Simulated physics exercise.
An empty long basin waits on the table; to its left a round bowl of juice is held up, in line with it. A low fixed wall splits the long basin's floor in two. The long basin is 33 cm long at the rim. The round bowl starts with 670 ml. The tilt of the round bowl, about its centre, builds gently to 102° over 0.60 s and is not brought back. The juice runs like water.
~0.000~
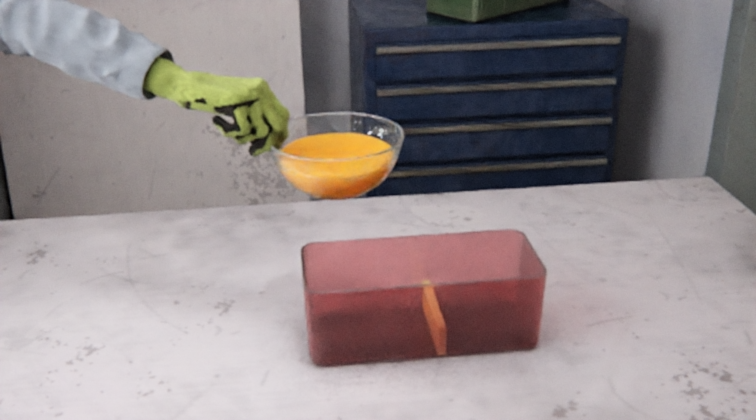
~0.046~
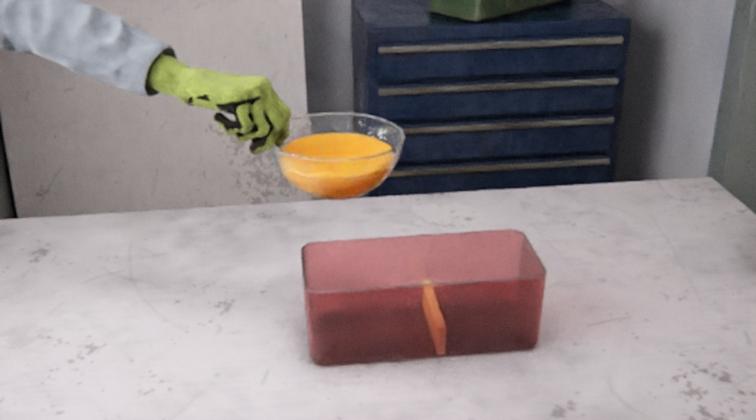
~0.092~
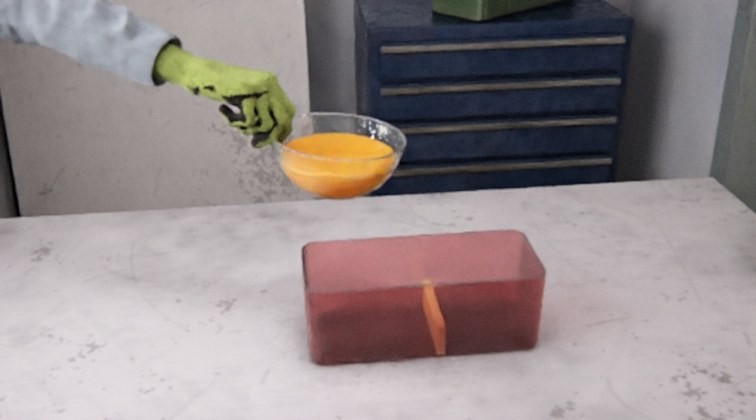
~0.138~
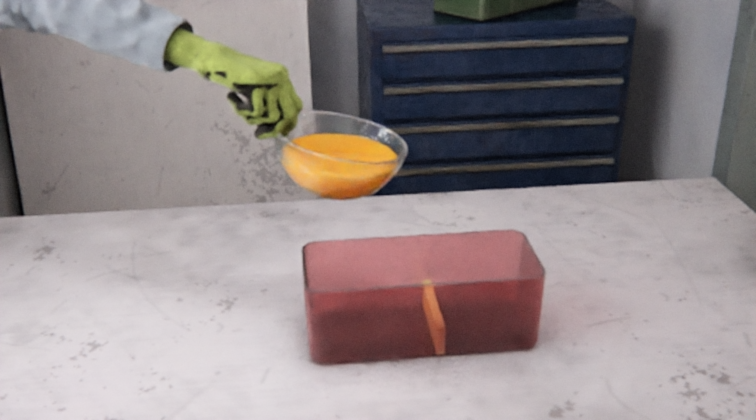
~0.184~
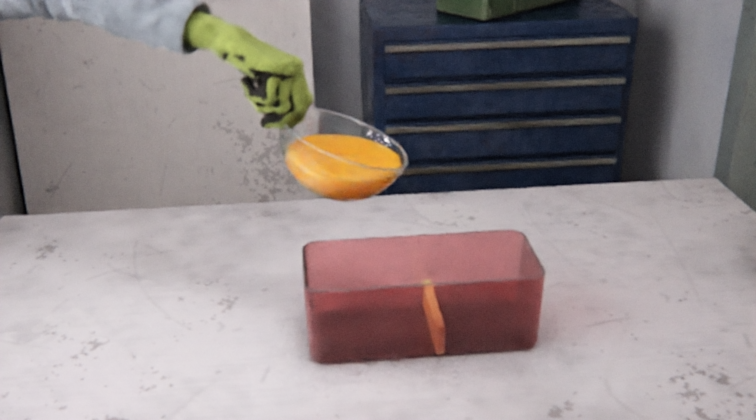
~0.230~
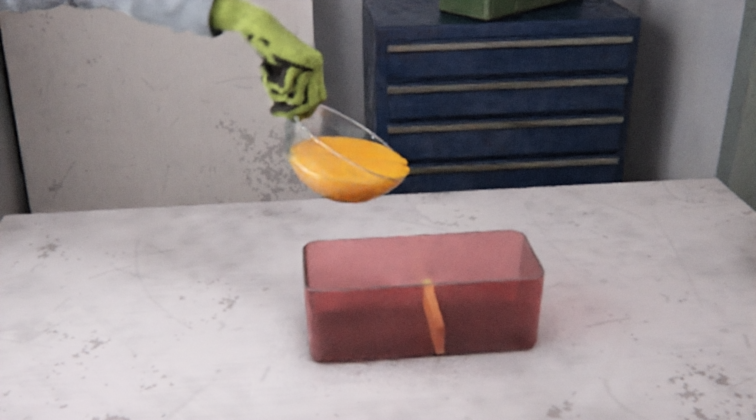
Gloved hand tilting a clear round bowl of orange juice rightward above a reddish see-through basin on a pale table.
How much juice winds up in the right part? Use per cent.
About 46 per cent.
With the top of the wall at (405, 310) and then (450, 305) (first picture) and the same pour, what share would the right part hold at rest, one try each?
In turn about 75 and 20 per cent.
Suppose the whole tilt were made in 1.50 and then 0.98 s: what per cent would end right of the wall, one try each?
First 70, then 60 per cent.
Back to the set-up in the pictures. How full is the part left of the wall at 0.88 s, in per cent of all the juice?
Some 48 per cent.
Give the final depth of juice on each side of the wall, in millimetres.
Left about 14 mm, right about 16 mm.
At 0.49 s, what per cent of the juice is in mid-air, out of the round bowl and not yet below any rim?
Near 48 in a hundred.
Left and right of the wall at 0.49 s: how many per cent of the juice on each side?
Left about 10, right about 32.
Then, 0.49 s in, the tilt is 94° and 9 per cent is still to pour, 11 is left of the wall and 33 right of it.
Then, 0.68 s in, the tilt is 102° and 0 per cent is still to pour, 46 is left of the wall and 46 right of it.
Then, 0.88 s in, the tilt is 102° and 0 per cent is still to pour, 48 is left of the wall and 45 right of it.
Then, 1.10 s in, the tilt is 102° and 0 per cent is still to pour, 50 is left of the wall and 46 right of it.
Finally, 50 per cent lies left of the wall, 46 right of it and 4 outside.
